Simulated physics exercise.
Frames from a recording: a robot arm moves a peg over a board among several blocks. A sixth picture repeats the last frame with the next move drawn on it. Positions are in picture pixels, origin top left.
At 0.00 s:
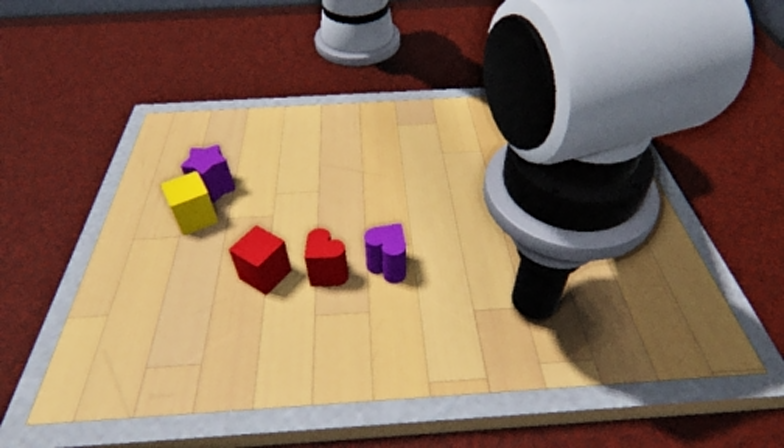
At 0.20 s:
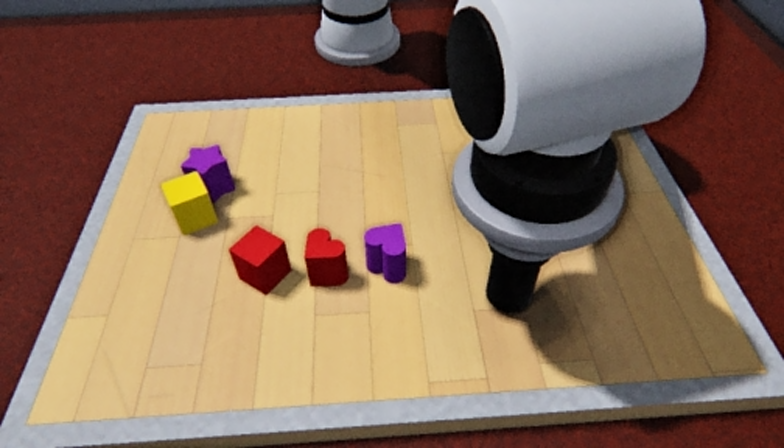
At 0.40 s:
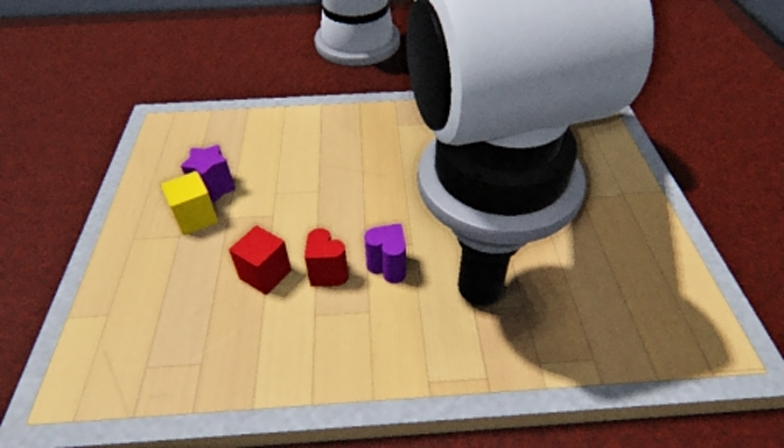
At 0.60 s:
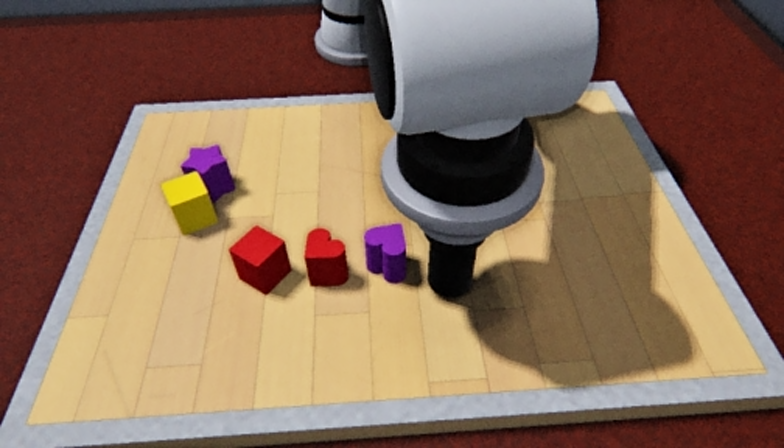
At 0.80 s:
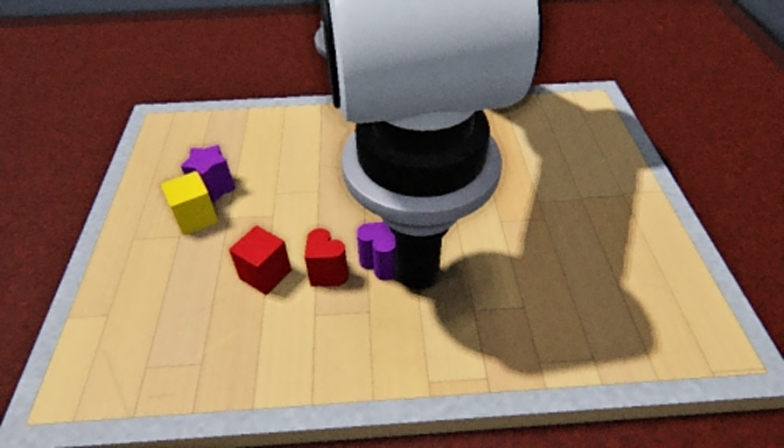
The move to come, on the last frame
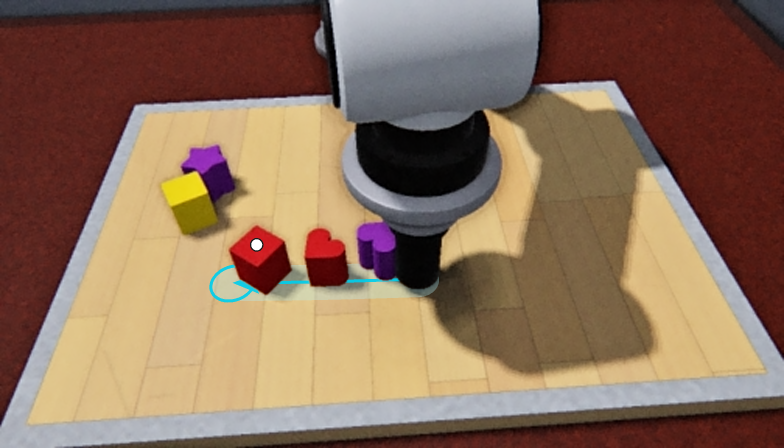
A robot arm moved its black peg steadily left across the wooden board, past empty space and up against the purple heart block, nudging it slightly left while the red, yellow and star-shaped blocks stayed still.
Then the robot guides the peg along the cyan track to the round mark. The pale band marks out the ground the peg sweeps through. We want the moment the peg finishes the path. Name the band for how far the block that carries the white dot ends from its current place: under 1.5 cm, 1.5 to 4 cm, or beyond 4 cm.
The block winds up beyond 4 cm from where it is now.
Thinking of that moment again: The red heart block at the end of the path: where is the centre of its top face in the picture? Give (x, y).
At pixel (259, 224).
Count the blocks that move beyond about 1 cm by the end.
This push will displace three or more blocks.
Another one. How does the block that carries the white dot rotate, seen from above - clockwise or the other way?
The block that carries the white dot rotates counterclockwise.
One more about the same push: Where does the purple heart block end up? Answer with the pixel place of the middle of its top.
Its top middle will sit at (344, 222).
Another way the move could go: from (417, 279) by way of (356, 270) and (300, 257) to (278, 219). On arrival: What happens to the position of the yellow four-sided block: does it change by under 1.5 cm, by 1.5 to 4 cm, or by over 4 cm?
My prediction: Under 1.5 cm.
Drawn move, in a line from (417, 279) to (233, 283); the dot is on the red four-sided block.
On the path given first. One third of the way, peg at (354, 274); red heart block at (308, 242); purple heart block at (346, 222), turned 85° clockwise.
Two thirds of the way, peg at (292, 275); red four-sided block at (230, 238), turned 45° anticlockwise; red heart block at (269, 229), turned 90° clockwise; purple heart block at (344, 222), turned 90° clockwise.
At the end, peg at (230, 276); red four-sided block at (194, 229), turned 25° anticlockwise; red heart block at (259, 224), turned 140° clockwise; purple heart block at (344, 222), turned 90° clockwise.
